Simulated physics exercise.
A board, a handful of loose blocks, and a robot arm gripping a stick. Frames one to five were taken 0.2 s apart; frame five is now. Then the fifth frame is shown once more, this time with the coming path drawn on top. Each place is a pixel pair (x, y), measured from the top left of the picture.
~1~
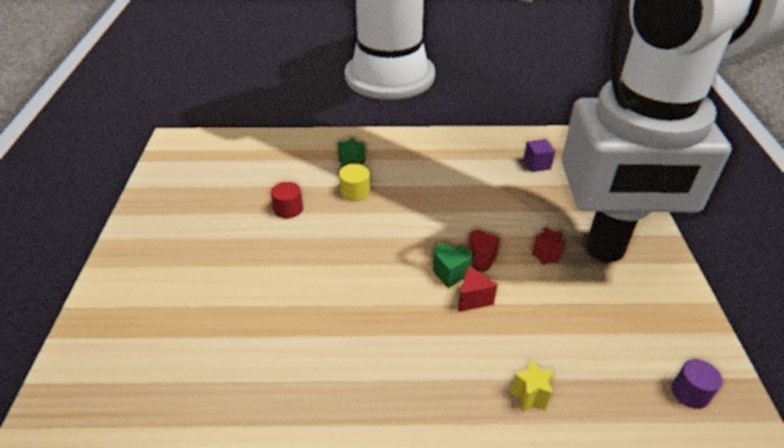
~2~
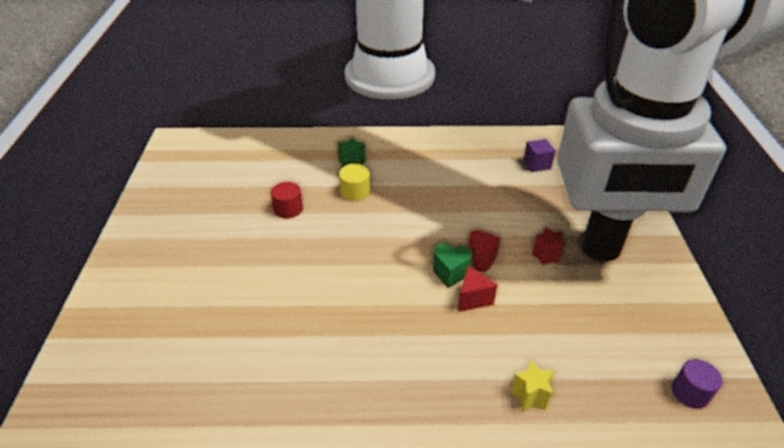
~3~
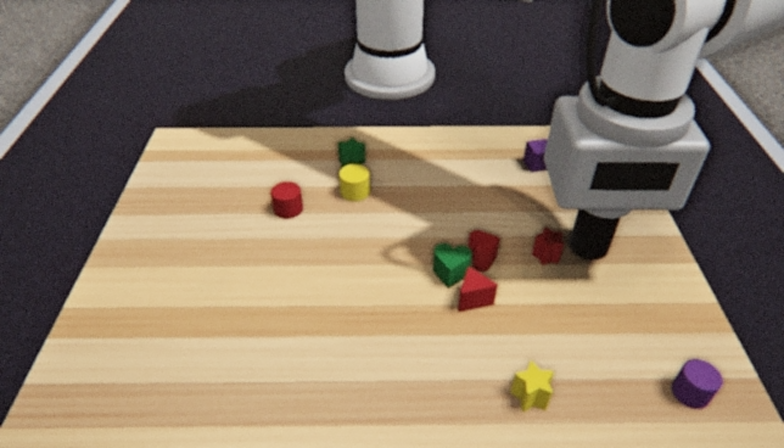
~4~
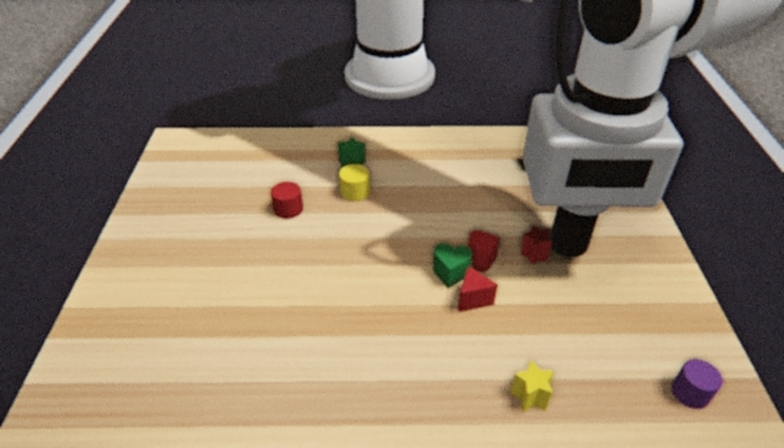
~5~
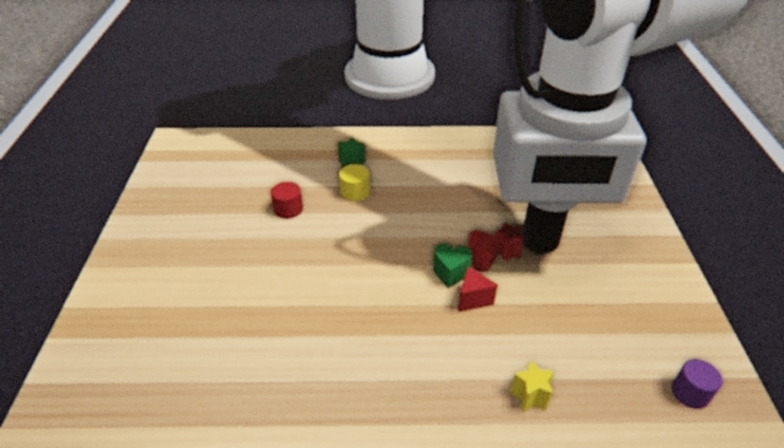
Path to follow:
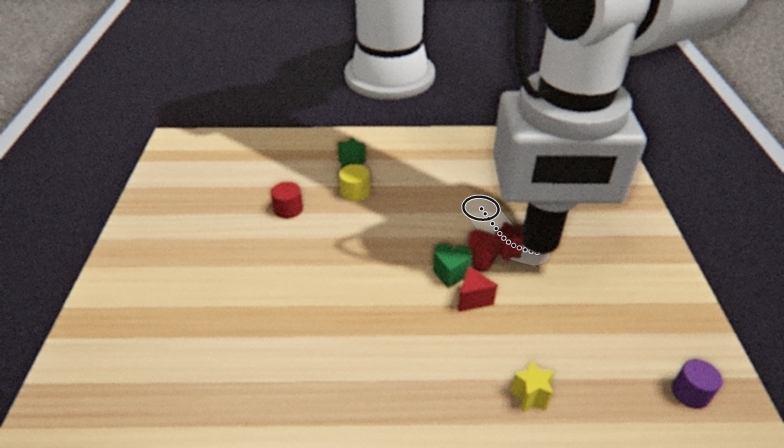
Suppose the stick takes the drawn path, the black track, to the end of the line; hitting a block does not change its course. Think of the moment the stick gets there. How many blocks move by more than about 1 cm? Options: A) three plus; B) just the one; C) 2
I choose C.
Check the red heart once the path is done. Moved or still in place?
It shifts position.
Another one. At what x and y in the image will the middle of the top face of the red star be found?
It ends at (474, 217).
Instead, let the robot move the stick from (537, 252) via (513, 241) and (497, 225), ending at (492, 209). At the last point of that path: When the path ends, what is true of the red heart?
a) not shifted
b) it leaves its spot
The one that fits is b, it leaves its spot.
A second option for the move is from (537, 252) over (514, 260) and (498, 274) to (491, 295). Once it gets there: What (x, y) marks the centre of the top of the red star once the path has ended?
I predict (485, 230).
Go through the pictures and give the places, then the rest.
The first picture shows lower end of the stick at (605, 249), tops of blocks, green heart at (453, 254), red heart at (484, 240), red star at (551, 236).
The second picture shows stick at (601, 248), blocks as before.
The third picture shows stick at (589, 247), blocks as before.
The fourth picture shows stick at (568, 244), red star at (539, 235).
The fifth picture shows stick at (540, 241), green heart at (453, 254), red heart at (484, 240), red star at (511, 231).
The drawn path runs from (537, 252) over (510, 243) and (494, 225) to (481, 208).
What follows on the original path. Halfway along, stick at (502, 222); red heart at (468, 237), turned 60° anticlockwise; red star at (475, 219), turned 15° anticlockwise.
At the end, stick at (483, 196); green heart not moved; red heart at (468, 237), turned 60° anticlockwise; red star at (474, 217), turned 35° anticlockwise.
